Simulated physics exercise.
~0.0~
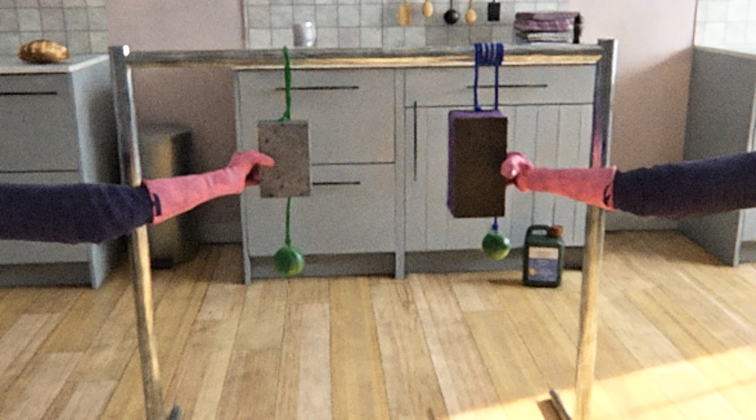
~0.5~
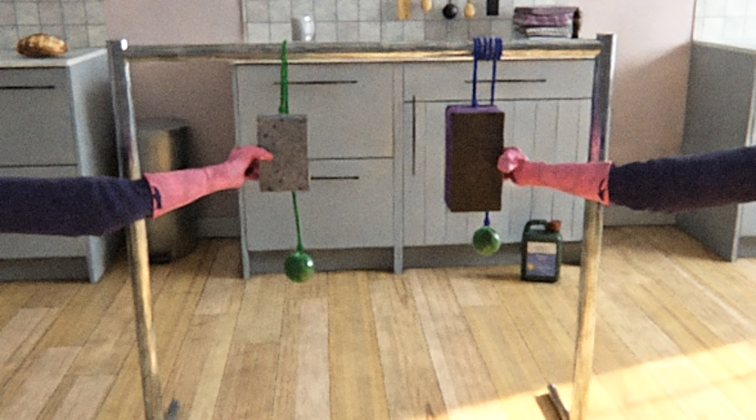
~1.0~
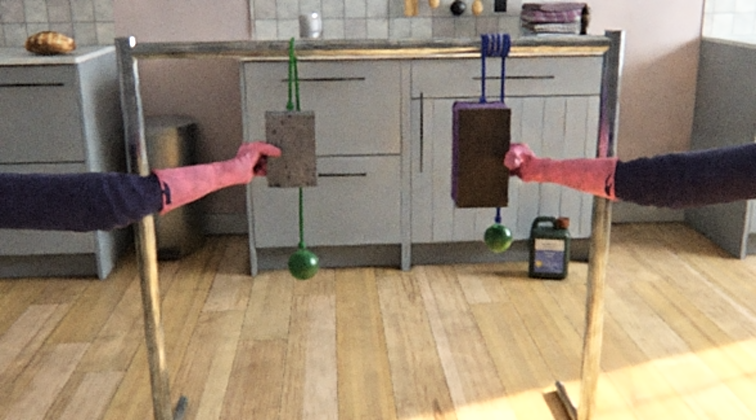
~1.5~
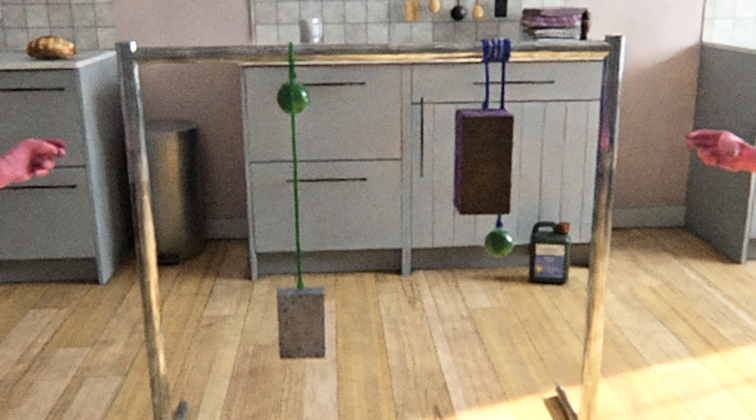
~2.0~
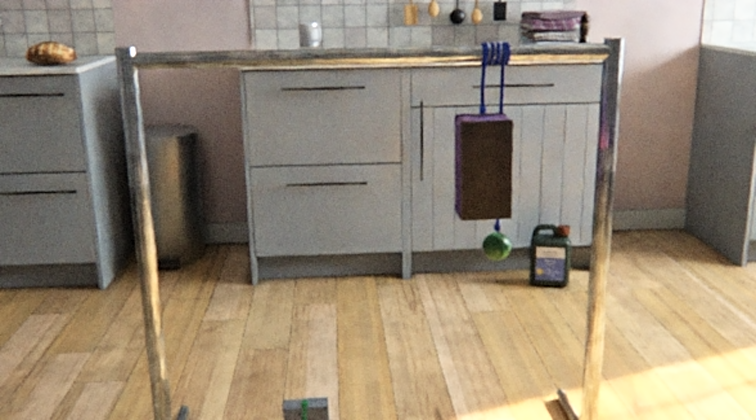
In a kitchen, gloved hands let go, and the grey block drops while the purple-edged one stays hanging.
